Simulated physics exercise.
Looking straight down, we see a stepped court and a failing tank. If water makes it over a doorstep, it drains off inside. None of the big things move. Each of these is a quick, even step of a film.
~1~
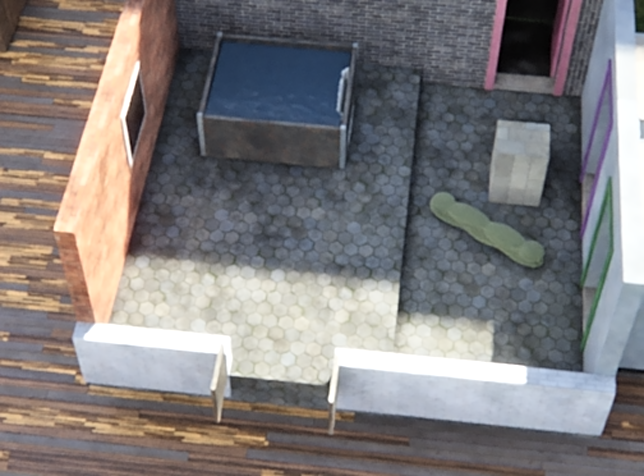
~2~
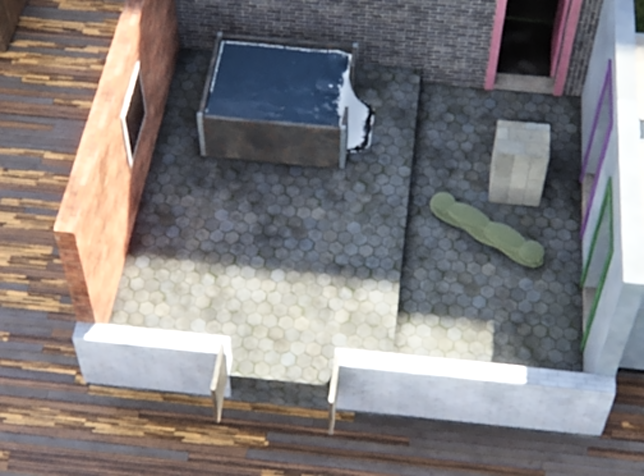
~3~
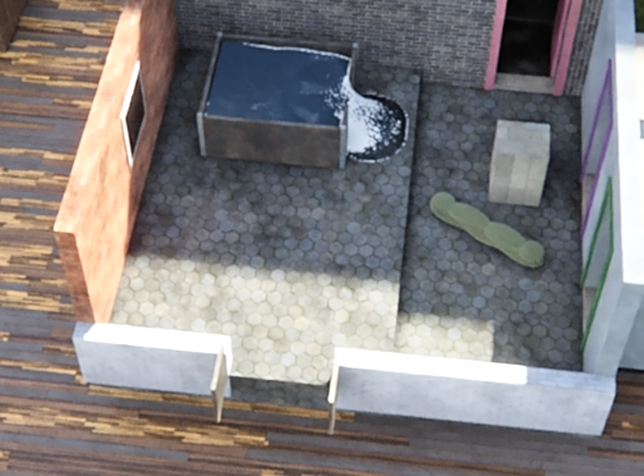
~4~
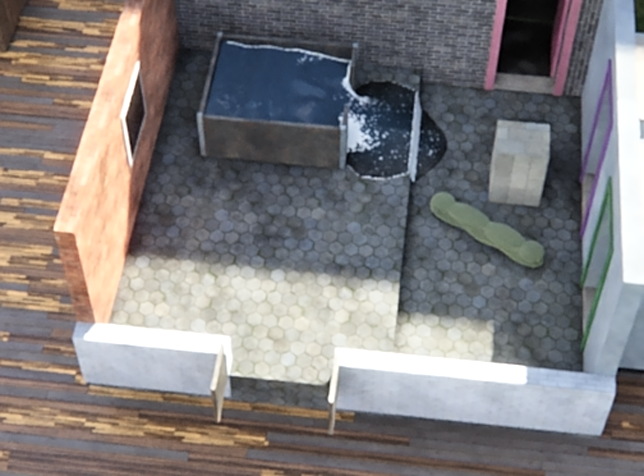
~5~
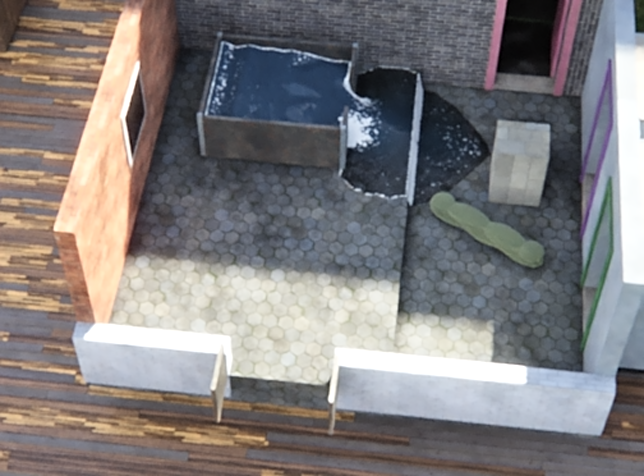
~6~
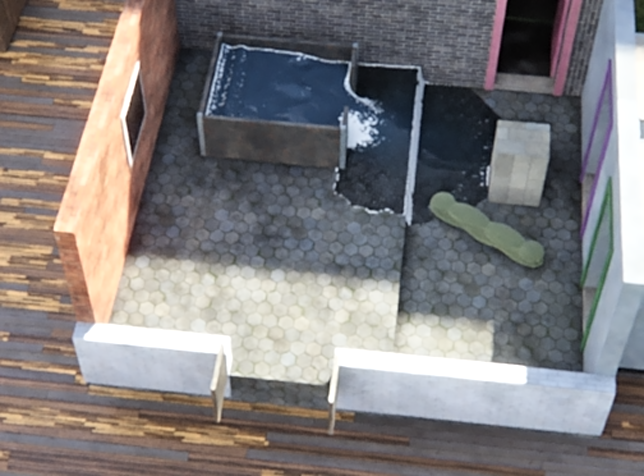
The clip opens on a raised tank of still, dark blue water in a walled, paved court. Water bursts through a gap at the tank's right side, foaming onto the paving, then spreads rightward across the step in a dark sheet, reaching the pale block near the green bolster-like shape.
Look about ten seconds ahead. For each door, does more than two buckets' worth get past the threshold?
Most likely the pink door will exceed two buckets; most likely the green door will exceed two buckets; most likely the purple door will not exceed two buckets.
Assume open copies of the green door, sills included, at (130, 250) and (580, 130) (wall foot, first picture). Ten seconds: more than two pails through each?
First falls short, then exceeds it.
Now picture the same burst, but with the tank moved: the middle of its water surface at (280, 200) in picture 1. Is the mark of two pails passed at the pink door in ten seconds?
Taking them one at a time, the pink door stays within the threshold.
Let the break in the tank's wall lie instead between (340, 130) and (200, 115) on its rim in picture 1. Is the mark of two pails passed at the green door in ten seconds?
In short: Green door tops the mark.
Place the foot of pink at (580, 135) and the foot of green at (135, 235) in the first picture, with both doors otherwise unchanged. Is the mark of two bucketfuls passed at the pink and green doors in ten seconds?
Result: Pink door goes past the limit, green door remains beneath it.
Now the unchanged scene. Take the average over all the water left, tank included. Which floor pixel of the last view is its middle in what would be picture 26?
Near (418, 170) in the last view.
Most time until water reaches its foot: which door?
From what the pictures show, it's the one in green.
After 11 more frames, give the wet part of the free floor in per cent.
About 35 percent.
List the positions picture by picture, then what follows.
The first picture shows still water in the tank at (280, 84).
In the second picture, the front is at (356, 148), out from the gap at (347, 113).
In the third picture, water pours out at (347, 114) and has run to (400, 139).
In the fourth picture, the front is at (441, 150), out from the gap at (347, 114).
In the fifth picture, water pours out at (347, 113) and has run to (483, 154).
In the sixth picture, the front is at a hidden place, out from the gap at (347, 113).
A moment on, water covers 25 % of the floor; the pink door wet at the sill, nothing in, the green door not reached, the purple door wet at the sill, nothing in.
Next, water covers 35 % of the floor; the pink door under two buckets in, the green door wet at the sill, nothing in, the purple door wet at the sill, nothing in.
Then, water covers 45 % of the floor; the pink door over two buckets in, the green door wet at the sill, nothing in, the purple door wet at the sill, nothing in.
Later, water covers 45 % of the floor; the pink door far over two buckets in, the green door under two buckets in, the purple door wet at the sill, nothing in.
In the end, water covers 45 % of the floor; the pink door far over two buckets in, the green door over two buckets in, the purple door wet at the sill, nothing in.
